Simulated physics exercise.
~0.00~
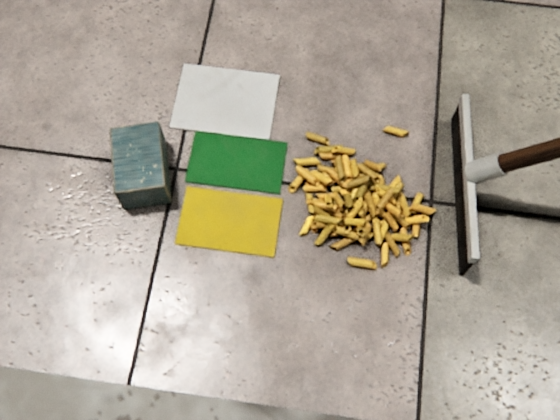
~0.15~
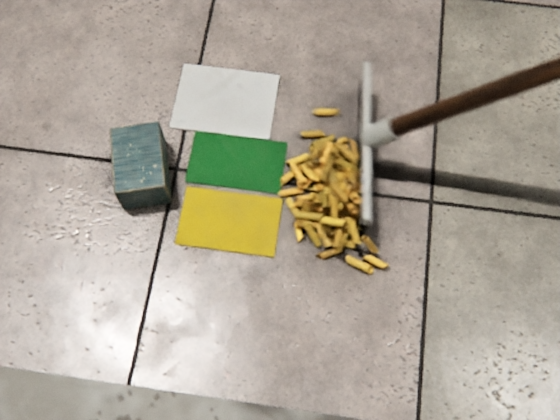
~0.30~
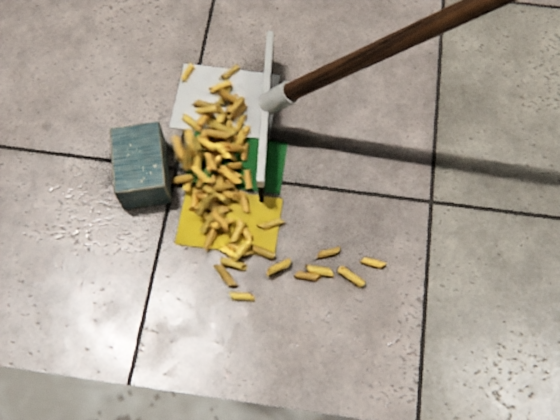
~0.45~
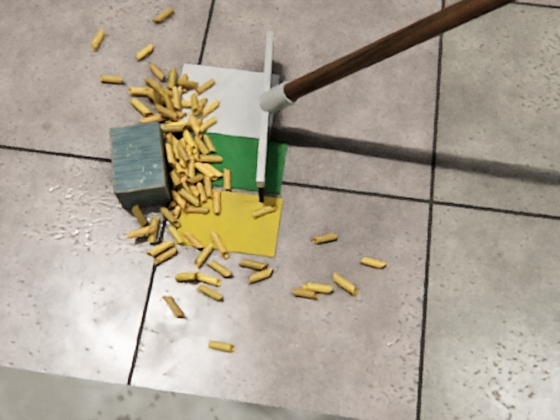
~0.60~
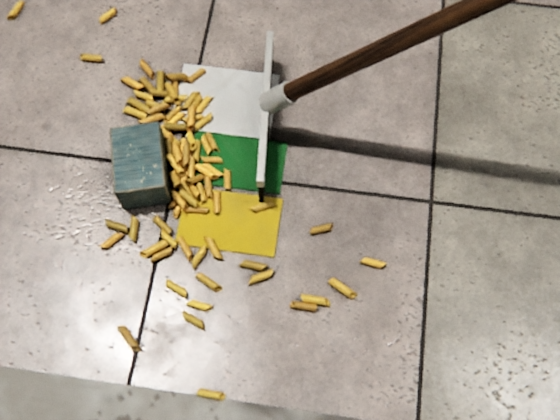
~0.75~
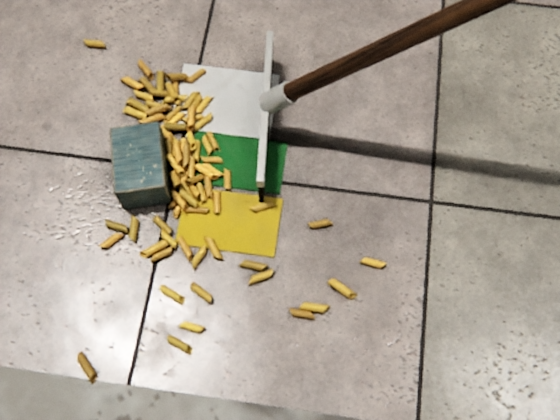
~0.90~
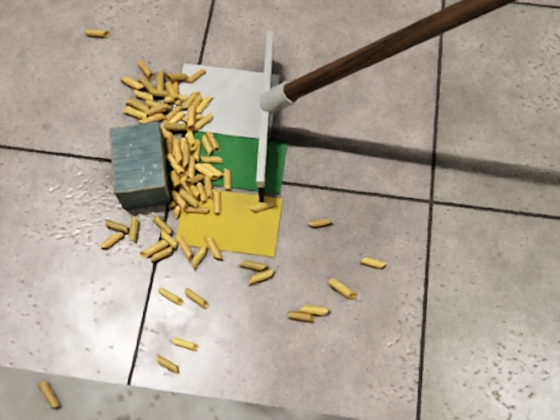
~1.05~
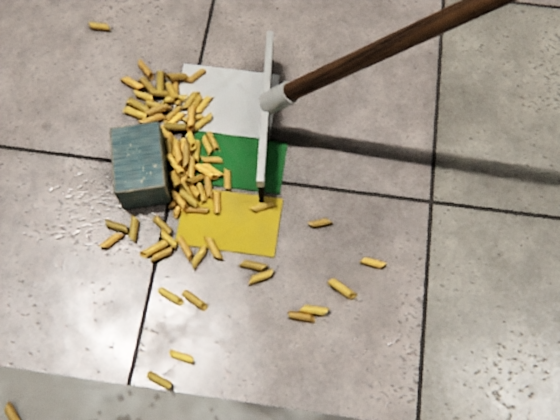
To begin with, a heap of dry pasta pieces lies on a grey tiled floor, between a squeegee on the right and white, green and yellow mats, with a blue-green block beyond them. The squeegee moves left and pushes the heap up to the mats. It carries on over them, driving the pasta against the block while a few pieces trail behind. Then the blade stops over the mats, and pasta spills around both ends of the block, some pieces sliding far off. Finally, most pieces lie off the mats, with smaller shares left on each one.
